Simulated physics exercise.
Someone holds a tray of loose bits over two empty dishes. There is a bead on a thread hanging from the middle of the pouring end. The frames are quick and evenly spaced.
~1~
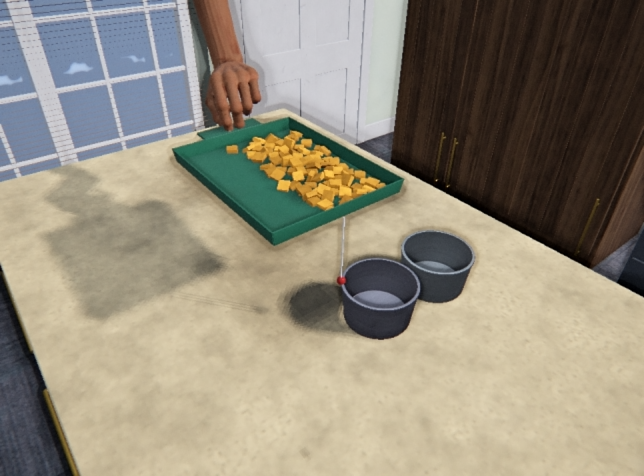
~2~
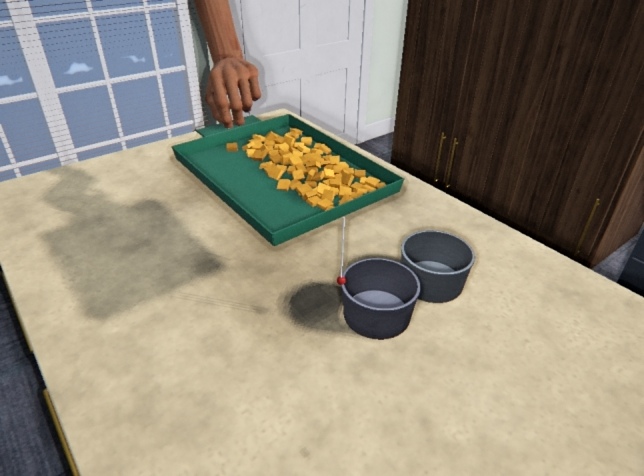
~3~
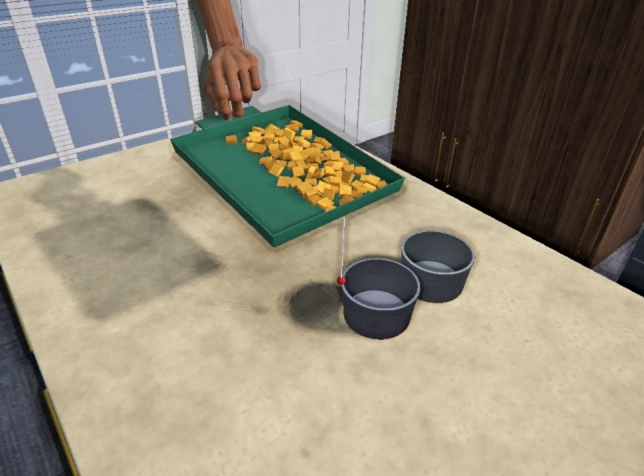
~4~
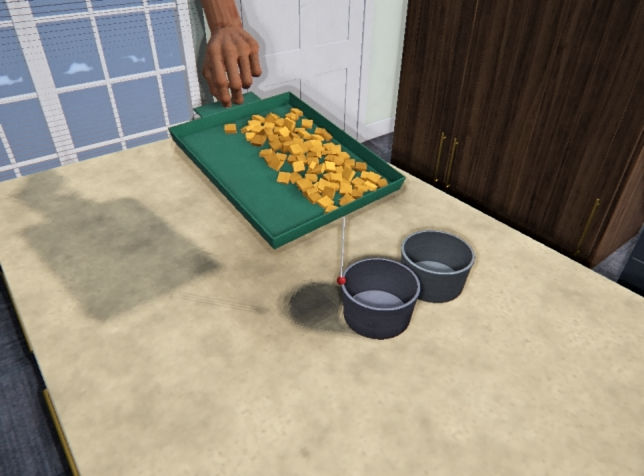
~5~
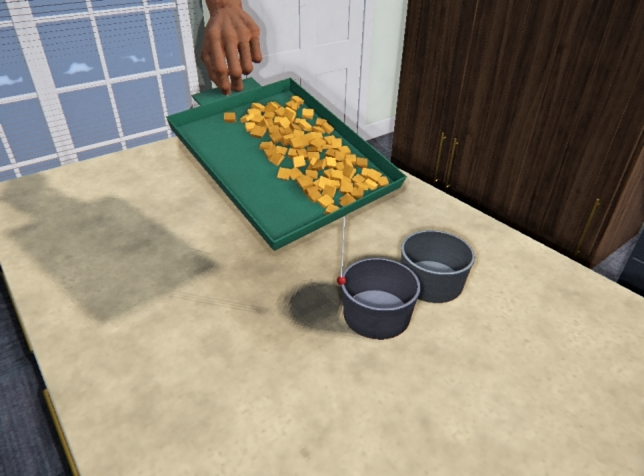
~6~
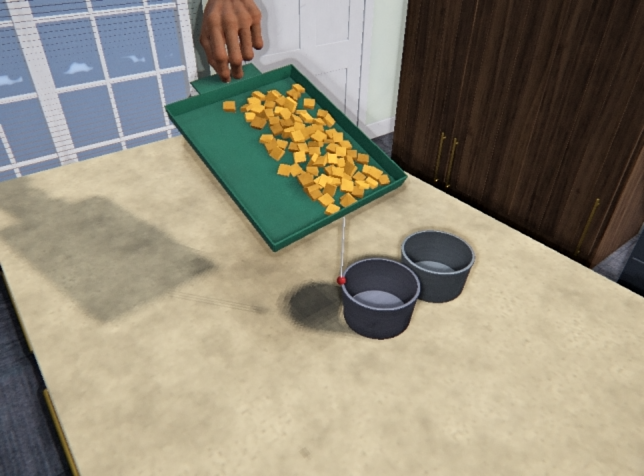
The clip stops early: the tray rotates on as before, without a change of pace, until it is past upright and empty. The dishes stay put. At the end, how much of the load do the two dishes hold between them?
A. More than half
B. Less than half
B.
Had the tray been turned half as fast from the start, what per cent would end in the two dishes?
It would be close to 10 per cent.
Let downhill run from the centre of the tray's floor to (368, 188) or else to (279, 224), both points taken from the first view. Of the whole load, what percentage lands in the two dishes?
The first try would leave around 70 per cent there, the second around 0 per cent.
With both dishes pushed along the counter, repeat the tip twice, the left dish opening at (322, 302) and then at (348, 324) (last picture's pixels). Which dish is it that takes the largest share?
First try, the dish to the left; second try, the dish to the left.
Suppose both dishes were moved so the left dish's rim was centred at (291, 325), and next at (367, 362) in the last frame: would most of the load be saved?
First place: Beyond half; second place: Short of half.
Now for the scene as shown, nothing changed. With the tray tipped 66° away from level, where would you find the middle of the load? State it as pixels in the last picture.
I'd put the middle of the pieces at roughly (325, 202).
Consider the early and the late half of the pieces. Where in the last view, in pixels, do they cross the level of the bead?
First near (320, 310), later near (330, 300).
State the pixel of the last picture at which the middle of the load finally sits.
Once it all stops, the middle lies near (327, 365).
Soon after the last picture, tray tipped steeply; nearly all on the tray; a stray few in the air.
A little later, tray tipped past a quarter turn; about a third on the tray; about a third outside both; about a quarter in the air.
Later still, tray tipped past a quarter turn; a stray few in the left dish; nearly all outside both.
At rest, tray tipped past a quarter turn; a stray few in the left dish; none in the right dish; nearly all outside both.
